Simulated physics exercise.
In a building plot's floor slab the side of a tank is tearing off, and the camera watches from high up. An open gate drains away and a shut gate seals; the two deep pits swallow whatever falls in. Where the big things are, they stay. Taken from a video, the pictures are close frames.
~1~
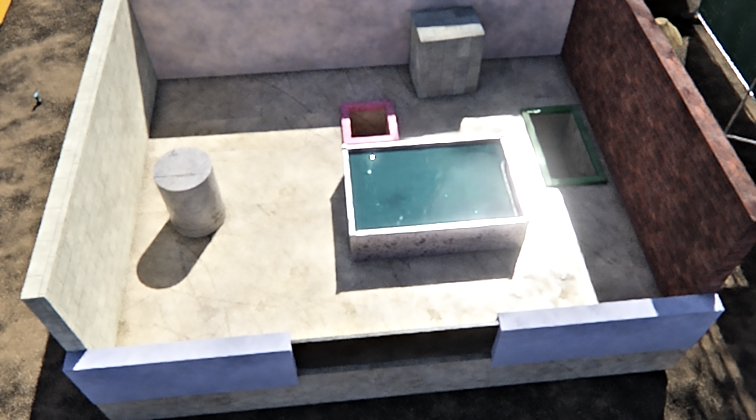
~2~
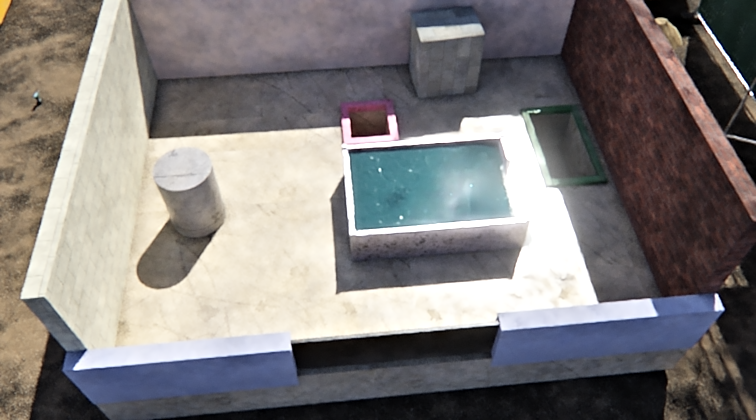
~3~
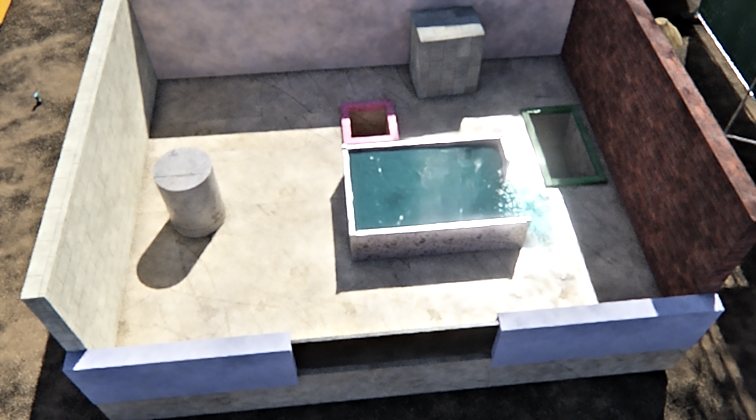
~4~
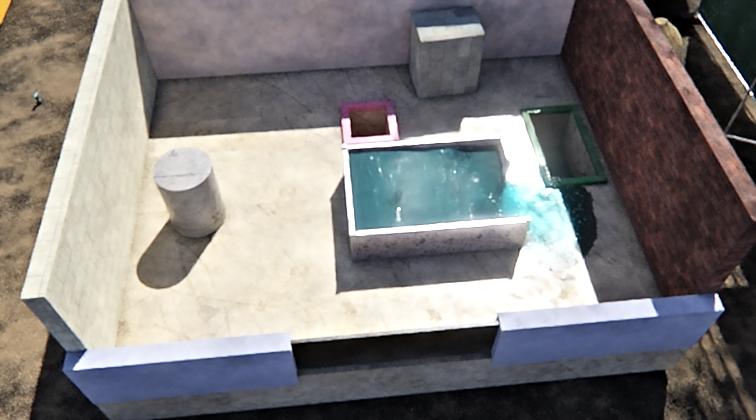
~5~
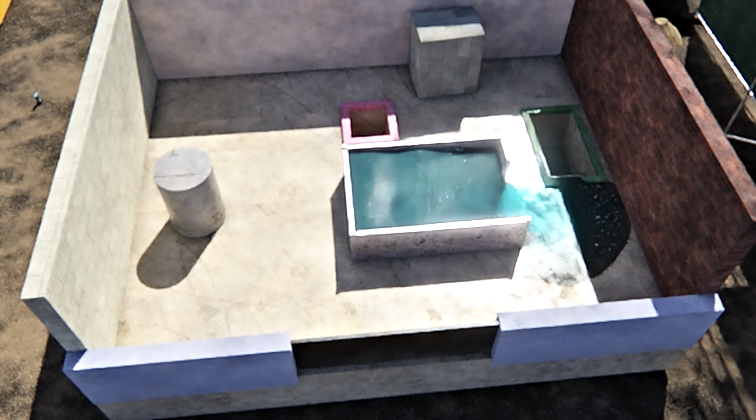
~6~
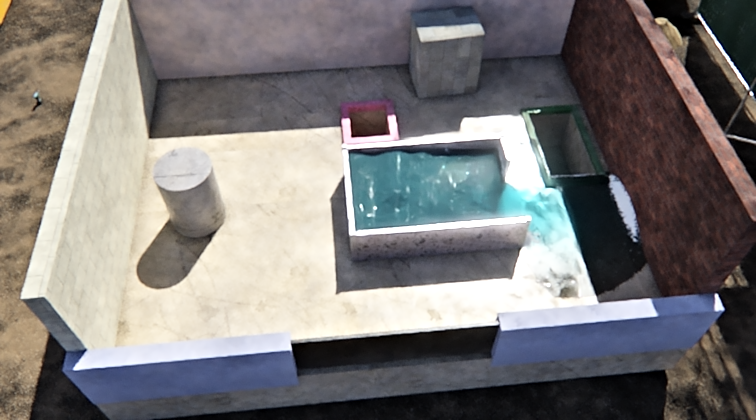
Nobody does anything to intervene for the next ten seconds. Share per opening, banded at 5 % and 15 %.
One by one: Gate: Smaller than five per cent. Pink pit: Smaller than five per cent. Green pit: Greater than fifteen per cent.
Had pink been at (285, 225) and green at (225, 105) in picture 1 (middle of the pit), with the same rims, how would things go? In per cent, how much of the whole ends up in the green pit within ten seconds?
Green: About 0 %.
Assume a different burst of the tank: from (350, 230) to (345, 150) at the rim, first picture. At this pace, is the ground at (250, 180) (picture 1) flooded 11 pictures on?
Submerged.
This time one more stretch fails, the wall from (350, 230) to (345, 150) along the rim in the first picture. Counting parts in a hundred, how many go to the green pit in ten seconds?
Parts in a hundred: Green 2.
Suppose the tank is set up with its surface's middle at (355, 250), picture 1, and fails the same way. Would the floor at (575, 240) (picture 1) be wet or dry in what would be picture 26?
There: Awash.
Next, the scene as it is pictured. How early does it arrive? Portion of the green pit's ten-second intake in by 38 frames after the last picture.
Estimate: Roughly 85 %.
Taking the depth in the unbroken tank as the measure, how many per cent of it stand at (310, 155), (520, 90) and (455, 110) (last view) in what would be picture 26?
First 0, next 0, last 0 in a hundred.
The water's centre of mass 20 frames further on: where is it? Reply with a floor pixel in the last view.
I'd say around (500, 232).
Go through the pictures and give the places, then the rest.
The first picture shows still water in the water tank at (432, 185).
In the second picture, the front is at a hidden place, out from the gap at (511, 208).
In the third picture, water pours out at (511, 208) and has run to (540, 182).
In the fourth picture, water pours out at (511, 208) and has run to (583, 194).
In the fifth picture, the front is at (620, 198), out from the gap at (511, 209).
In the sixth picture, the front is at (643, 253), out from the gap at (511, 208).
A moment on, water covers 15 % of the floor; the gate 0 %, the pink pit 0 %, the green pit 2 %.
Next, water covers 15 % of the floor; the gate 0 %, the pink pit 0 %, the green pit 5 %.
Then, water covers 30 % of the floor; the gate 0 %, the pink pit 0 %, the green pit 12 %.
Later, water covers 55 % of the floor; the gate 0 %, the pink pit 0 %, the green pit 17 %.
In the end, water covers 80 % of the floor; the gate 0 %, the pink pit 0 %, the green pit 20 %.
